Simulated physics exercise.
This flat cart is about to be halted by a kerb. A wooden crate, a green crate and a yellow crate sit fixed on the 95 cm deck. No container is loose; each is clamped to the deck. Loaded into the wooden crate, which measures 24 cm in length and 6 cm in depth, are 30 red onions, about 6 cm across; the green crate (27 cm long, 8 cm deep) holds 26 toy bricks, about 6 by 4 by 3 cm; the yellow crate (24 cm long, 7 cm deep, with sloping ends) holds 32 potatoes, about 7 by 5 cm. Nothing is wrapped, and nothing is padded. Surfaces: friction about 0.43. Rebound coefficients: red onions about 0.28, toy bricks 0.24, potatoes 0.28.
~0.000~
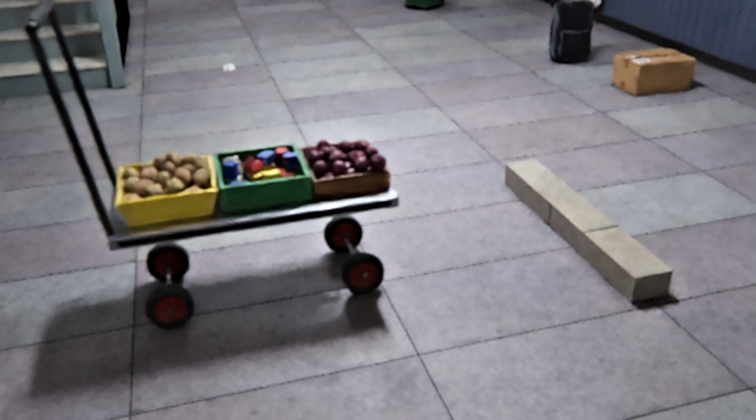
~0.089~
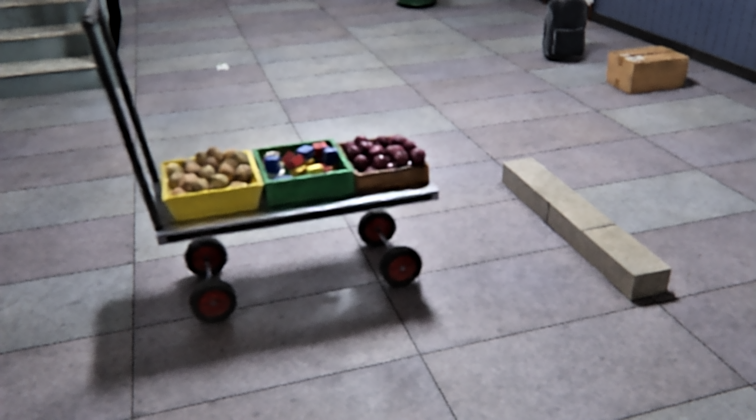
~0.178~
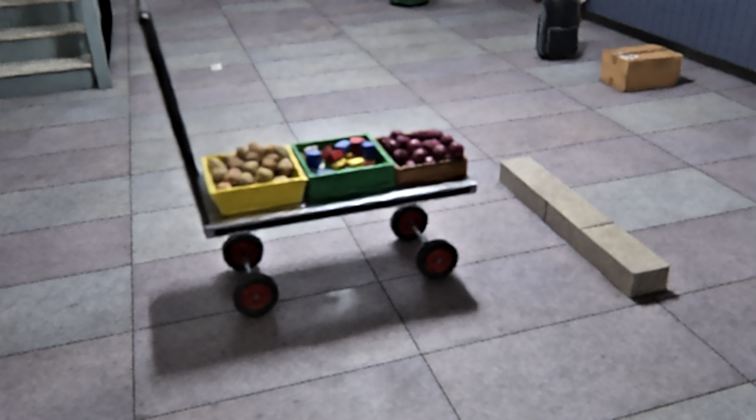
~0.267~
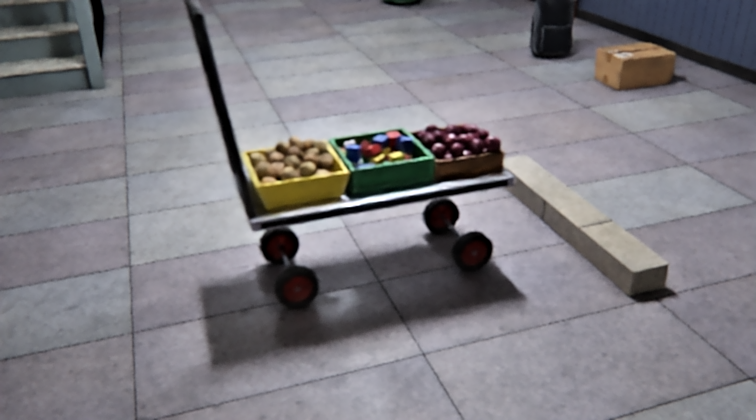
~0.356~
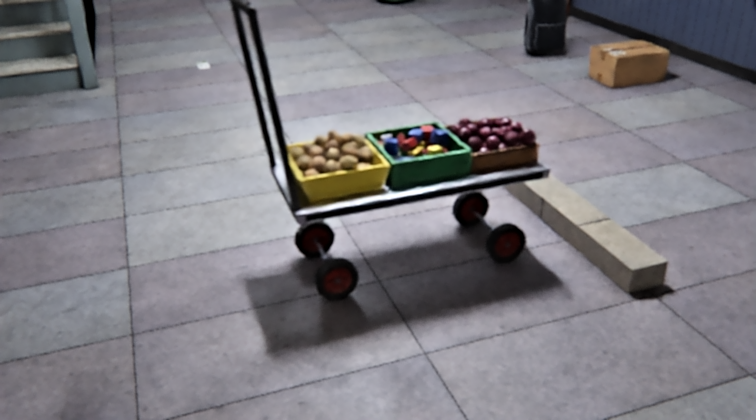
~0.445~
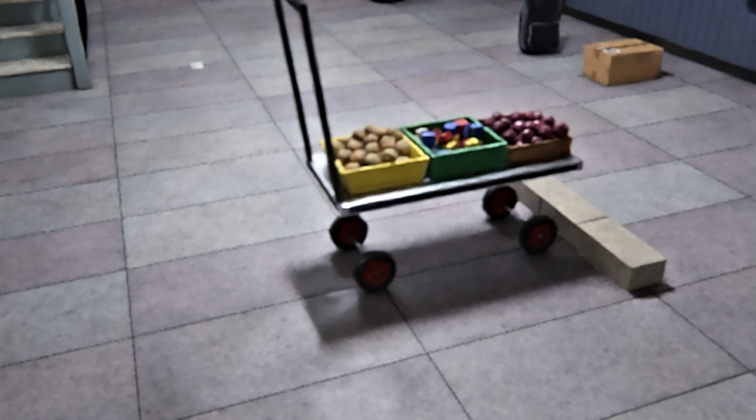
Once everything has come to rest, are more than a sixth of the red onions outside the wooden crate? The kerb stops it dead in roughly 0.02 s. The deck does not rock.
Yes, spillage goes beyond one sixth.
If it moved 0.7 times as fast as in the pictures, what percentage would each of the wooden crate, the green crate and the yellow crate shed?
Then the wooden crate sheds 10 per cent, the green crate 0 per cent, and the yellow crate 0 per cent.
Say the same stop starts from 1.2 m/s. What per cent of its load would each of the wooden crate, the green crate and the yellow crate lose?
In that case the wooden crate sheds 10 per cent of its load, the green crate 0 per cent, and the yellow crate 0 per cent.
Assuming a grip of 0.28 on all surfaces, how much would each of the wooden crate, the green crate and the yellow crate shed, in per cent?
Wooden crate 30%, green crate 10%, yellow crate 10%.
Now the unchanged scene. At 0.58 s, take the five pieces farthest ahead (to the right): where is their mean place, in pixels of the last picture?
Their centre is around (581, 114).
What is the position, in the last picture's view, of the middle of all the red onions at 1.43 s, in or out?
Centre approx. at (551, 131).
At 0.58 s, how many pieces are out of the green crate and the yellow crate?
Green crate 0, yellow crate 0, roughly.
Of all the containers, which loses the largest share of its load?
That's the wooden crate.
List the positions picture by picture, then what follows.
In the first frame (we follow the rim corner now nearest the camera; the camera moves round a little), wooden crate at (317, 180); yellow crate at (119, 203); 81 cm still to roll; nothing out yet.
Wooden crate at (359, 174); yellow crate at (167, 198); 66 cm still to roll, in the second frame.
Wooden crate at (400, 168); yellow crate at (214, 192); 52 cm still to roll, in the third frame.
Wooden crate at (439, 161); yellow crate at (259, 186); 37 cm still to roll, in the fourth frame.
Wooden crate at (476, 154); yellow crate at (303, 179); 22 cm still to roll, in the fifth frame.
Wooden crate at (512, 147); yellow crate at (346, 172); 8 cm still to roll; nothing out yet, in the sixth frame.
After 0.48 s, contact.
After 0.58 s, 3 of 30 out of the wooden crate, 0 of 26 out of the green crate and 0 of 32 out of the yellow crate.
After 0.70 s, 7 of 30 out of the wooden crate, 0 of 26 out of the green crate and 0 of 32 out of the yellow crate.
After 0.93 s, 8 of 30 out of the wooden crate, 0 of 26 out of the green crate and 0 of 32 out of the yellow crate.
Outcome (at 1.43 s), 8 of 30 out of the wooden crate, 0 of 26 out of the green crate and 0 of 32 out of the yellow crate. Asked share, 8 of 30, 27 per cent.
